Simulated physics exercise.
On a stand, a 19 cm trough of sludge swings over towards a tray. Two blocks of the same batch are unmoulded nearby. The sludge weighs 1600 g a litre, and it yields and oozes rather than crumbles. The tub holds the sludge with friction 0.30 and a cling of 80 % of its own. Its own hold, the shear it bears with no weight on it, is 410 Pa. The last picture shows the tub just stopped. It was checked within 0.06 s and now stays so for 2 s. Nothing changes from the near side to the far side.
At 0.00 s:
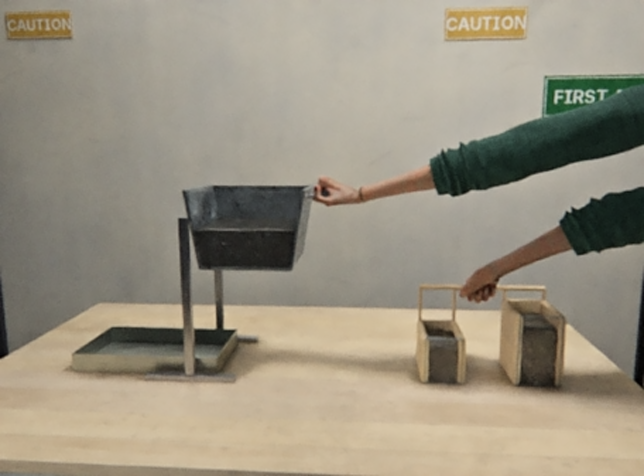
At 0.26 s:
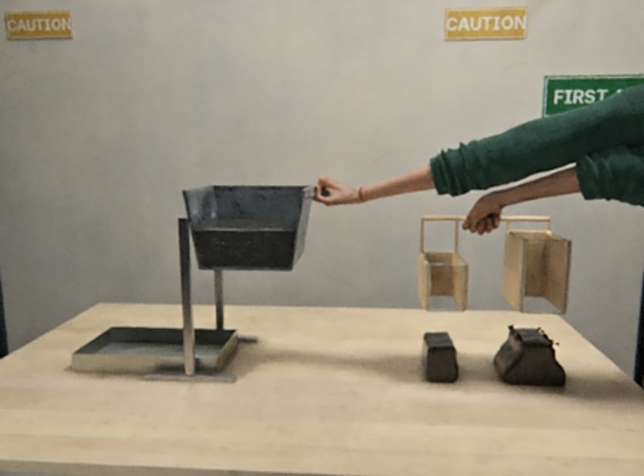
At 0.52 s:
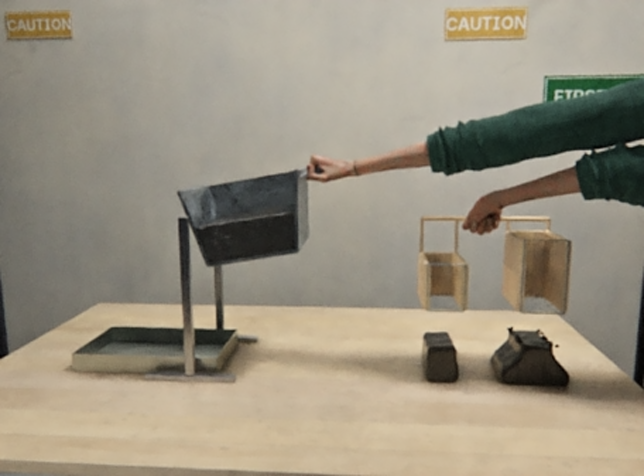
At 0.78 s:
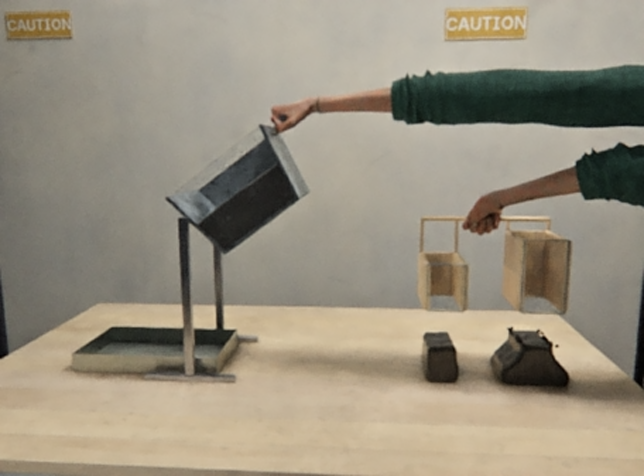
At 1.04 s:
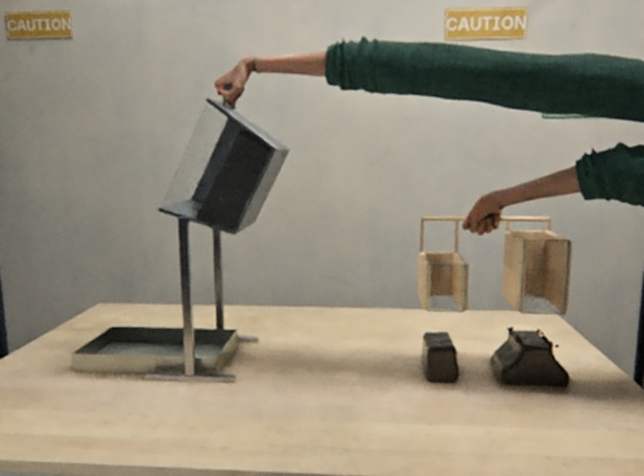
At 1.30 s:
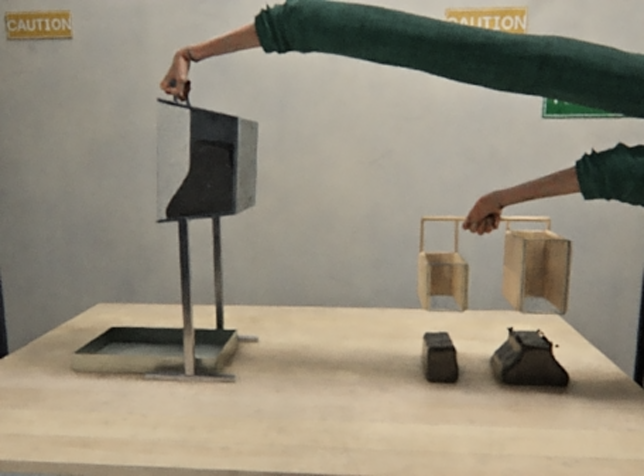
Green-sleeved arms lifting two wooden moulds off dark blocks, the larger one slumping, then tilting a grey tub leftward onto its side.
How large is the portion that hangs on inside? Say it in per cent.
The portion that hangs on inside is near 53 %.
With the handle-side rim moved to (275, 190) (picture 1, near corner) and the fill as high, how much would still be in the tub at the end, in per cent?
Then about 90 %.
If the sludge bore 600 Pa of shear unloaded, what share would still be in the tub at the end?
In that case some 65 per cent.
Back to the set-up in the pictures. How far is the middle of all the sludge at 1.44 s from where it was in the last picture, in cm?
Roughly 5 cm.
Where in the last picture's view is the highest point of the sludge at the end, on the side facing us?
Near (209, 187).
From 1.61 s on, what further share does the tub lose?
Some 16 per cent.
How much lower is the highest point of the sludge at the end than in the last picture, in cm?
Roughly 12 cm.
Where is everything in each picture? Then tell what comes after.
The first picture shows handle-side rim at (301, 191), tilt 0 degrees; top of the sludge at (271, 230); blocks stand 9.9 cm, 15 cm (left to right).
The second picture shows handle-side rim at (301, 191), tilt 0 degrees; top of the sludge at (271, 230); blocks stand 9.5 cm, 11 cm (left to right).
The third picture shows handle-side rim at (294, 171), tilt 10 degrees; top of the sludge at (289, 212); blocks stand 9.5 cm, 11 cm (left to right).
The fourth picture shows handle-side rim at (259, 127), tilt 36 degrees; top of the sludge at (274, 166); blocks stand 9.5 cm, 11 cm (left to right).
The fifth picture shows handle-side rim at (207, 102), tilt 63 degrees; top of the sludge at (241, 131); blocks stand 9.5 cm, 11 cm (left to right).
The sixth picture shows handle-side rim at (158, 102), tilt 87 degrees; top of the sludge at (198, 140); blocks stand 9.5 cm, 11 cm (left to right).
After 1.44 s, the tub is at 87 degrees and holds 92 %.
After 1.61 s, the tub is at 87 degrees and holds 69 %.
After 1.78 s, the tub is at 87 degrees and holds 54 %.
After 1.95 s, the tub is at 87 degrees and holds 53 %.
After 3.30 s, at the end, the tub is at 87 degrees and holds 53 %.
